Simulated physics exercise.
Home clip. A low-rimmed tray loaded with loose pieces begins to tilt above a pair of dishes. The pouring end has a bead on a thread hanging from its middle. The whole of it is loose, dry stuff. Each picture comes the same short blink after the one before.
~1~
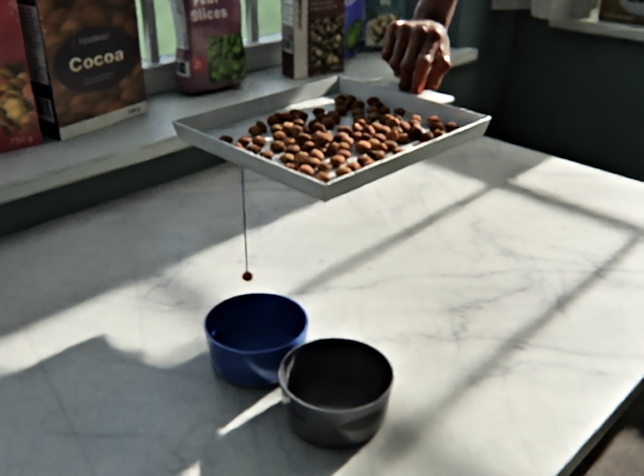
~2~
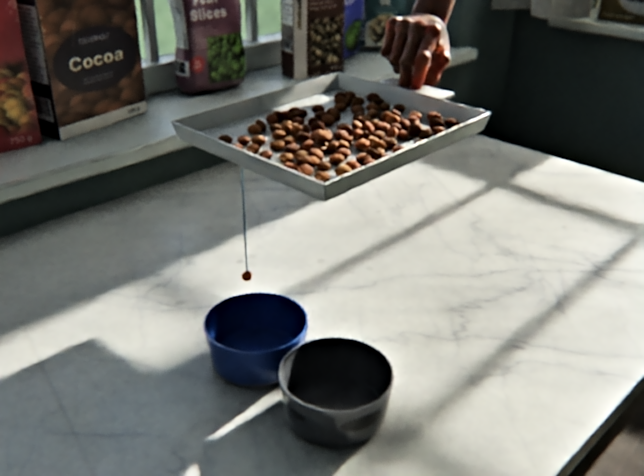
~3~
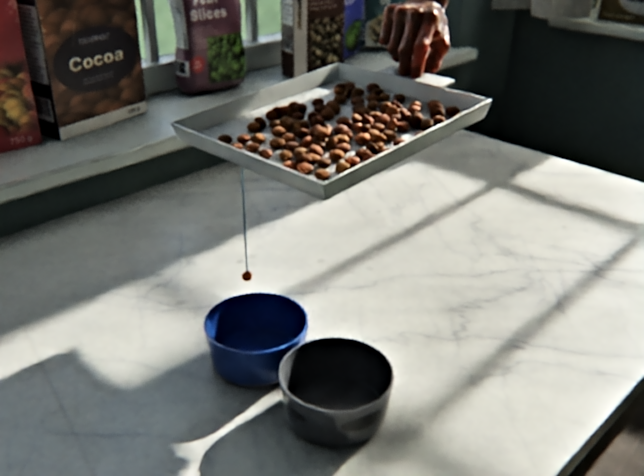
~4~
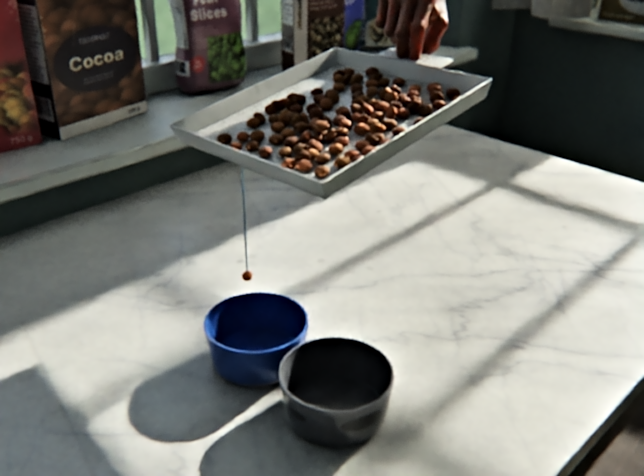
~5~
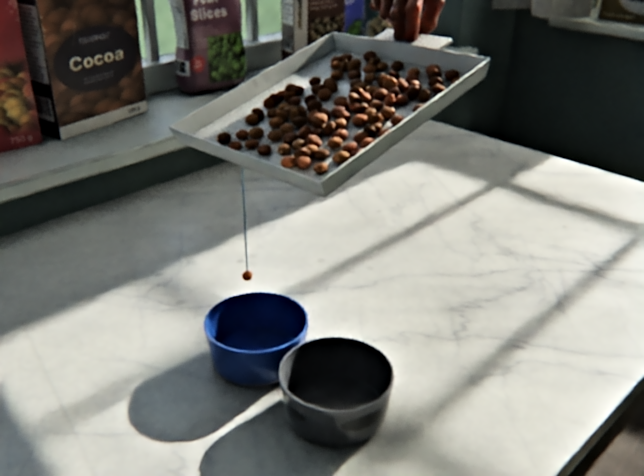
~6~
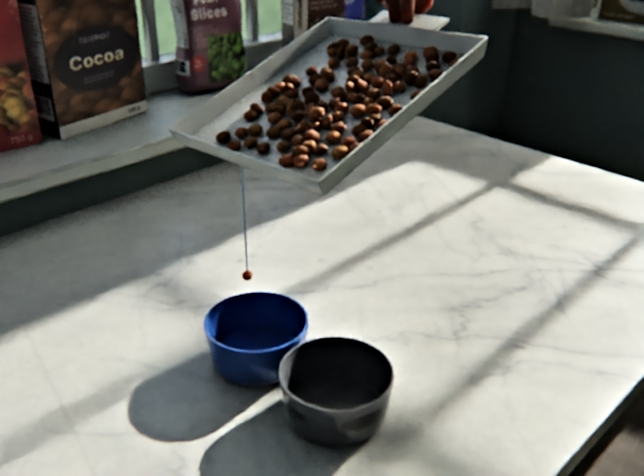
A shallow, light-coloured tray of loose brown pieces starts level, then gradually tilts toward its near left edge as a hand raises the far end, while a red bead hangs on a thread above blue and dark grey dishes.
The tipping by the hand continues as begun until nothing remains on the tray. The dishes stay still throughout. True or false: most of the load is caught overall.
False - less than half is caught.
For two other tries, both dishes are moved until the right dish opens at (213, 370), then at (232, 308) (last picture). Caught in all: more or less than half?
First try: Lower than half; second try: Higher than half.
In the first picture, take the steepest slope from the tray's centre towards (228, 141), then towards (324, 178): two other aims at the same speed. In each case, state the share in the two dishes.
The first try would leave around 0 per cent there, the second around 50 per cent.
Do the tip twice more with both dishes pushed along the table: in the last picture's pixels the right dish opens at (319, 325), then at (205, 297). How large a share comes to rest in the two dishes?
Around 0 and around 70 per cent, in that order.
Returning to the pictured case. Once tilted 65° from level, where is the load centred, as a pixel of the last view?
Look close to (228, 143) in the last picture.
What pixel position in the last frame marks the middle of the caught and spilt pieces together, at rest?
Near (168, 334).
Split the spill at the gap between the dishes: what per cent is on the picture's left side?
I'd put it at around 100 per cent.
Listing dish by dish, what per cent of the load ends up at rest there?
Left dish keeps 10 %, right dish keeps 0 %.
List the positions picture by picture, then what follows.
The first frame shows corners of the pouring end (178, 121) and (325, 181), level; middle of the load (346, 133), bits of dog kibble; left dish (217, 359); right dish (296, 416); bead on its thread (247, 276).
The second frame shows corners of the pouring end (177, 121) and (325, 181), level; middle of the load (346, 131).
The third frame shows corners of the pouring end (177, 122) and (324, 180), tipped barely, lowest at the left corner; middle of the load (346, 125).
The fourth frame shows corners of the pouring end (176, 124) and (322, 179), tipped a little, lowest at the left corner; middle of the load (345, 115).
The fifth frame shows corners of the pouring end (175, 126) and (320, 178), tipped a little, lowest at the left corner; middle of the load (338, 112).
The sixth frame shows corners of the pouring end (174, 127) and (318, 177), tipped clearly, lowest at the left corner; middle of the load (340, 96); left dish (217, 358); right dish (295, 415).
Just after the last frame, tray tipped steeply; almost all on the tray; about a tenth in the air.
A moment on, tray tipped past a quarter turn; roughly a quarter on the tray; about a tenth in the left dish; roughly half outside both; roughly a quarter in the air.
Further on, tray tipped past a quarter turn; about a tenth in the left dish; the larger part outside both.
When it is over, tray tipped past a quarter turn; not one in the right dish; about a tenth in the left dish; the larger part outside both.
